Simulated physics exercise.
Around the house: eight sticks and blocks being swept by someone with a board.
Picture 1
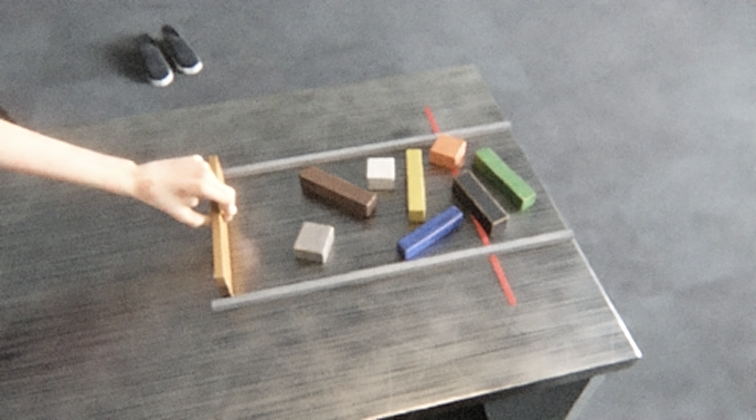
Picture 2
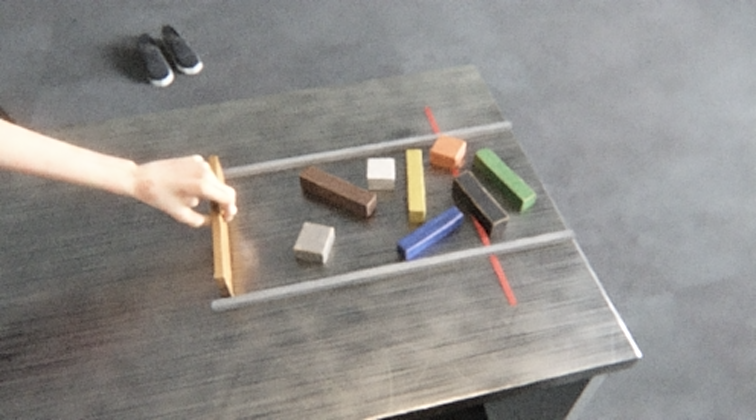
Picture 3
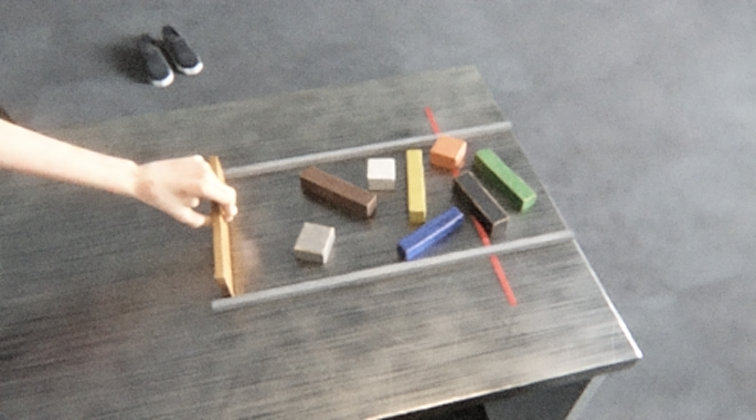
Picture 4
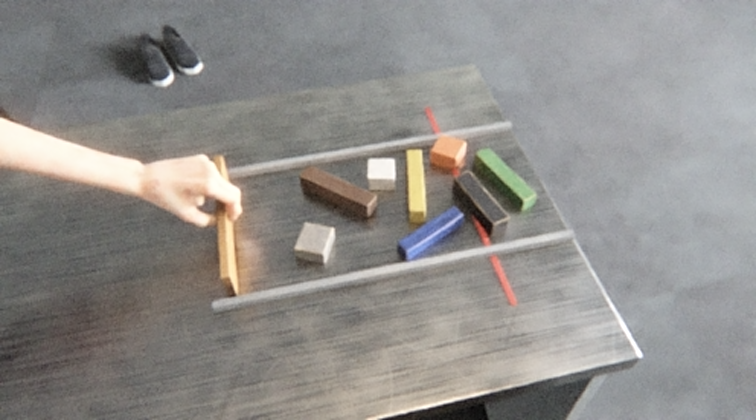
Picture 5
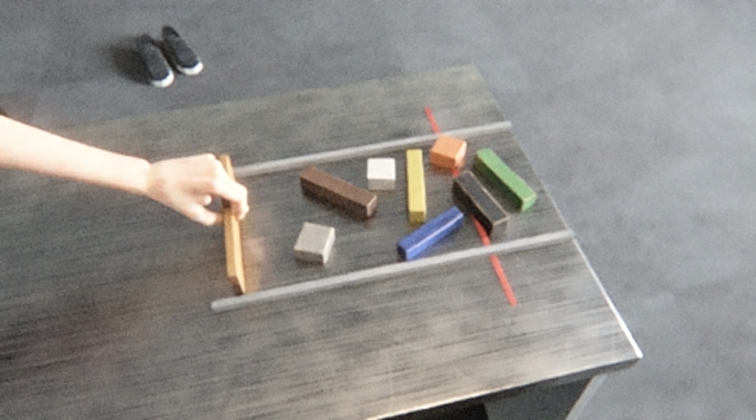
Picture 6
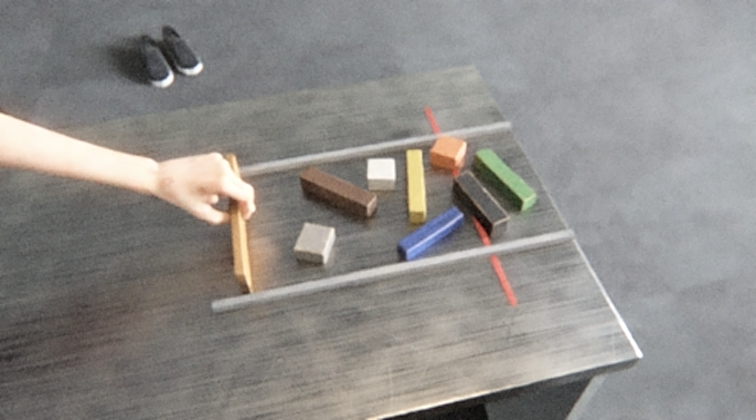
In this clip, a hand holds an upright board at the left of a dark table, behind scattered coloured sticks and blocks between two rails, then slides it slightly to the right while the sticks and blocks stay still.
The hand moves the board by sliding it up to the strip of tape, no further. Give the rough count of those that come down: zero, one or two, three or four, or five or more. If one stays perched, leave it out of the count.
The pieces lost over the edge are fewer than three, but some.
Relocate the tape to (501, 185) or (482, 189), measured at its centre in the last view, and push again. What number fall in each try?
On the floor, 4 then 3.
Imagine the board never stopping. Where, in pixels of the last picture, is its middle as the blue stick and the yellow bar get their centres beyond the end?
I'd say about (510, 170) for the first one and about (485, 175) for the second.
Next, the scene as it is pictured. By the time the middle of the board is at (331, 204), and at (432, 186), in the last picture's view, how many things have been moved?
First 2, then 8.
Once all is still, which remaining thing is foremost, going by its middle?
The black stick finishes closest.
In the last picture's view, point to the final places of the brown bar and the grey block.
The brown bar comes to rest at (481, 169), and the grey block comes to rest at (488, 206).
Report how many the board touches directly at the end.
Number in contact with it: 3.
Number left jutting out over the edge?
The number overhanging is 1.
Early on, none off yet; green bar at rest near (504, 178); black stick at rest near (479, 203); orange block at rest near (448, 152).
A while later, none off yet; green bar at rest near (506, 178); black stick moving near (484, 203); orange block travelled about its own width near (468, 147).
Finally, the number that fall off is one or two; lost, orange block and green bar.
